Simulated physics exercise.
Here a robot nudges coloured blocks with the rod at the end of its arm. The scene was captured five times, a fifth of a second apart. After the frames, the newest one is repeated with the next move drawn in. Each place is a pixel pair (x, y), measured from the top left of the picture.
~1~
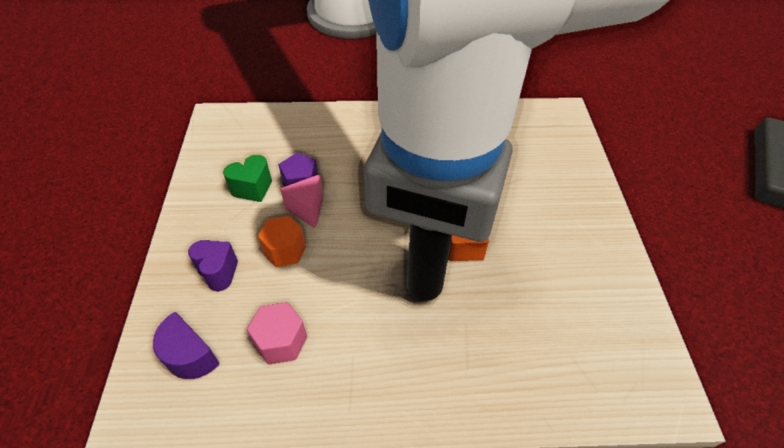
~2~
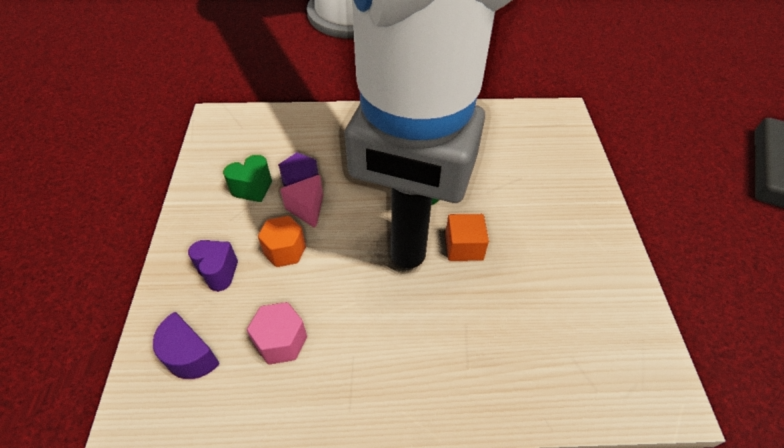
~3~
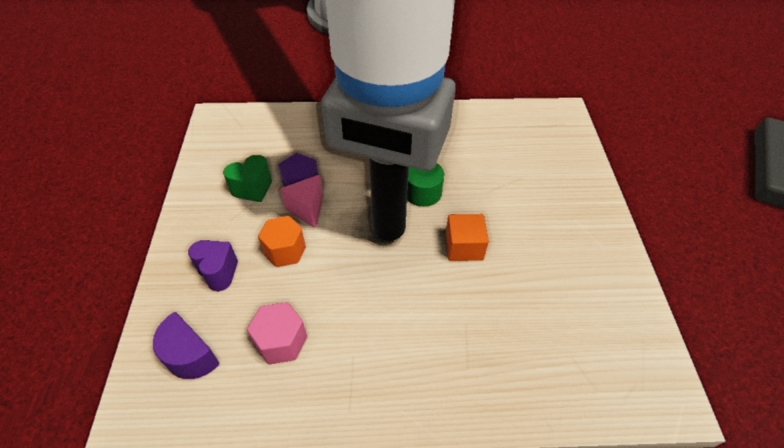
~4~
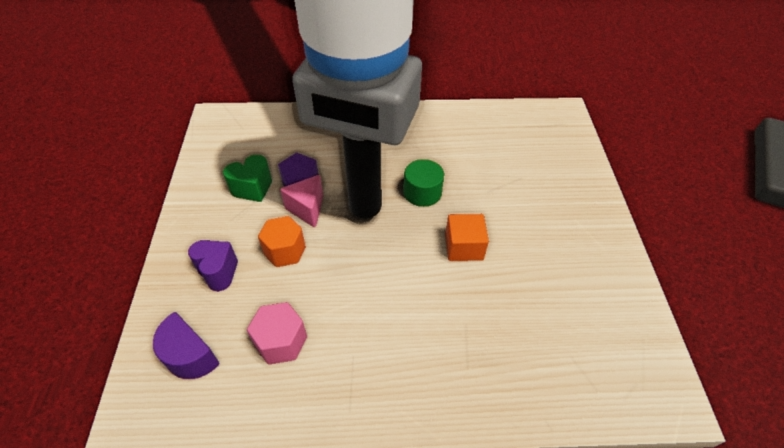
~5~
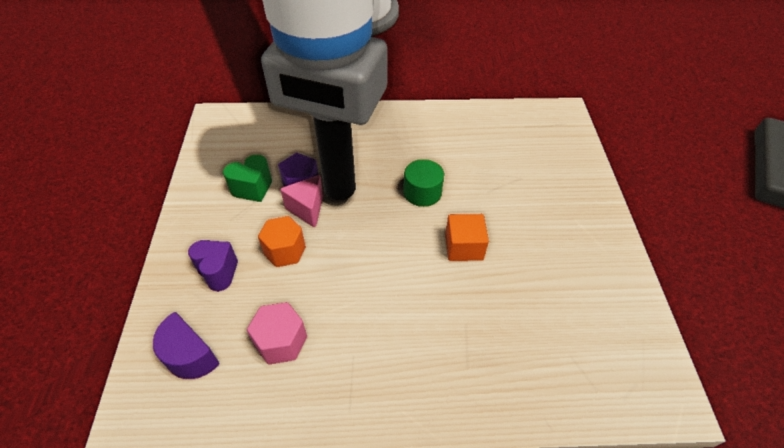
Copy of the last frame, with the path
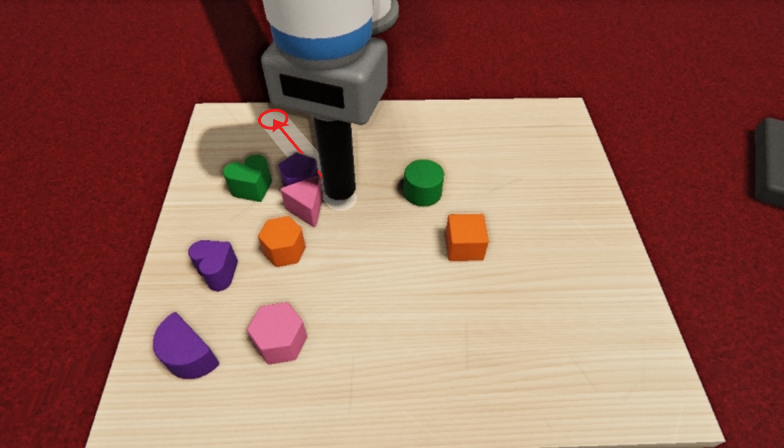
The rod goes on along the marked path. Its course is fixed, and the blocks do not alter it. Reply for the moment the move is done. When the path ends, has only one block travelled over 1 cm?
Going by the path, yes.
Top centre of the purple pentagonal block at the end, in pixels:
It should be at about (279, 157).
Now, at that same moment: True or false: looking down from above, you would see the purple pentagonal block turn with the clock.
Answer: False.
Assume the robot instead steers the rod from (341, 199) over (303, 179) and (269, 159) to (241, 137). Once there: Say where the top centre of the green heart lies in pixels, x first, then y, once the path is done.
I'd expect the centre of its top face to be at (221, 169).
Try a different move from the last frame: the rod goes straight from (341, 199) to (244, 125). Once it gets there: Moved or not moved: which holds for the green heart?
It will end up elsewhere.
Path on the board, straight from (341, 199) to (273, 119).
On the path given first. One third of the way, rod at (314, 159); green heart at (243, 169); purple pentagonal block at (281, 158), turned 45° anticlockwise.
Two thirds of the way, rod at (291, 133); green heart at (242, 169); purple pentagonal block at (279, 157), turned 50° anticlockwise.
At the end, rod at (271, 109); green heart at (242, 169); purple pentagonal block at (279, 157), turned 50° anticlockwise; pink triangular piece in place.
